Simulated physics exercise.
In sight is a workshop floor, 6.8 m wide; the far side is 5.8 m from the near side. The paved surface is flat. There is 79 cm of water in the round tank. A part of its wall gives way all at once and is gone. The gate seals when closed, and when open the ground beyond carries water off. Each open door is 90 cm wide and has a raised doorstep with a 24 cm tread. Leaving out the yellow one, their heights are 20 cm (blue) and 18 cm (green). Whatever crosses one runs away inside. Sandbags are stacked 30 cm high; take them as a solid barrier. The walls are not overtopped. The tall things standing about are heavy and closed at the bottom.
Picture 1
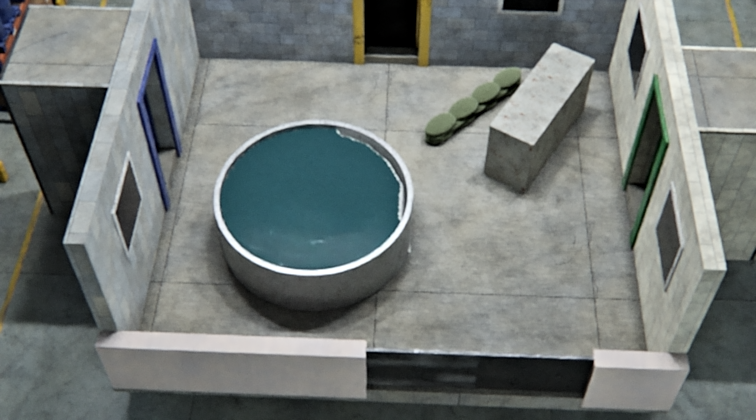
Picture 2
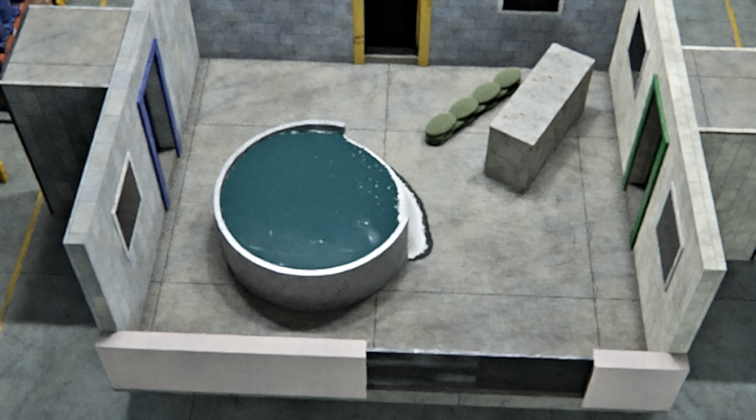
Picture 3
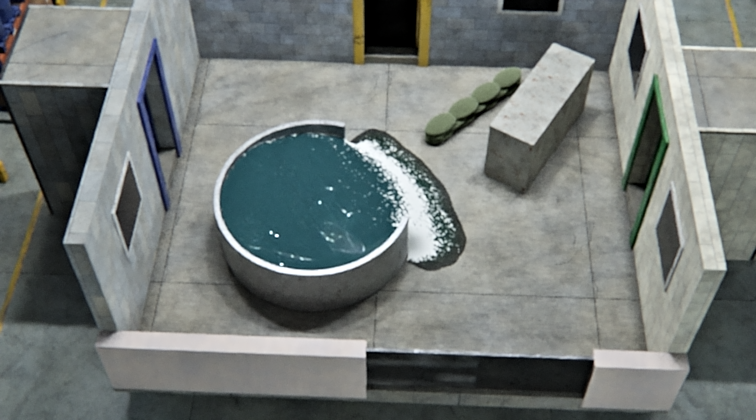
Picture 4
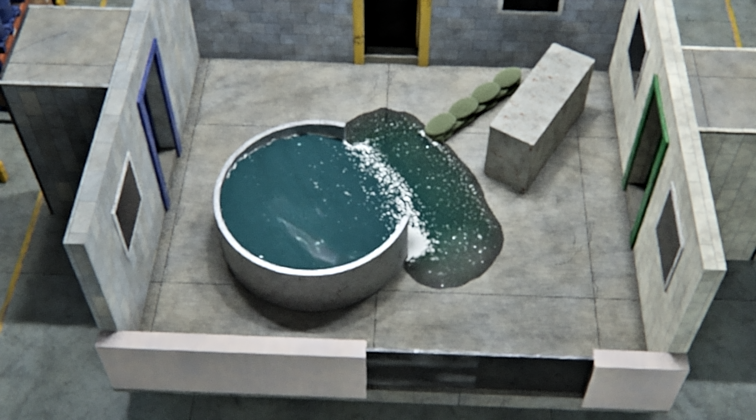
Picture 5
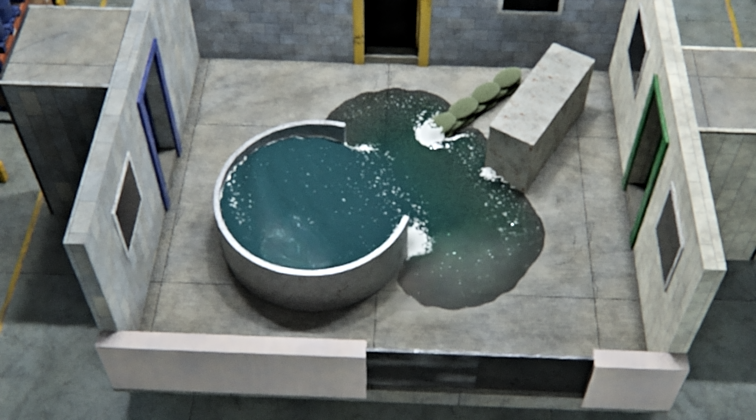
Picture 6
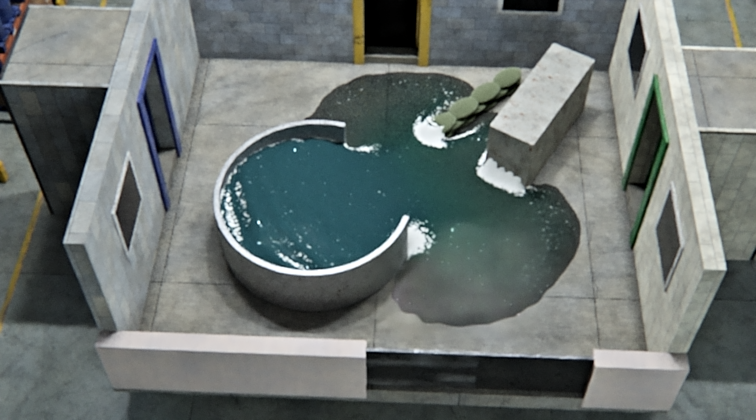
Dark green water pouring through a gap in a round tank's right side, spreading across grey floor around sandbags and a block.
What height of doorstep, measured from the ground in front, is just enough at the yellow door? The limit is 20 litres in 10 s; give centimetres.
Close to 22 cm is just enough.
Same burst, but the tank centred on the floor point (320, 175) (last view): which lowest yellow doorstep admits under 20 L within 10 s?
Then roughly 33 cm.
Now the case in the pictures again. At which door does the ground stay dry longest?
Last comes the blue one.
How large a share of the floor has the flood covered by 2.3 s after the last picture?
About 60 per cent.
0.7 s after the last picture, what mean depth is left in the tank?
About 46 cm.
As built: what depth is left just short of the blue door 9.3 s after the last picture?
Roughly 21.0 cm deep.
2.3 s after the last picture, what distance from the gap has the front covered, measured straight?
Some 4.4 m out.
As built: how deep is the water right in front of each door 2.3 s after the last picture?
Depths in cm: Yellow 20, blue 0, green 24.
Then, 0.7 s after the last picture water covers 45 % of the floor, deepest (52 cm) near (484, 176); 20 cm at the yellow door, 1 litre in over its 16 cm doorstep.
Then, 2.3 s after the last picture water covers 60 % of the floor, deepest (42 cm) near (591, 71); 20 cm at the yellow door, 47 litres in over its 16 cm doorstep.
Then, 9.3 s after the last picture water covers 95 % of the floor, deepest (22 cm) near (166, 212); 7 cm at the yellow door, 61 litres in over its 16 cm doorstep.
At the yellow door as built, the water peaked near 23 cm, 1.3 s after the last picture.
Run again over the same 10 s with other heights there, 28 litres in over 20 cm, 4 litres over 27.5 cm. The limit of 20 litres is kept from about 22 cm up.
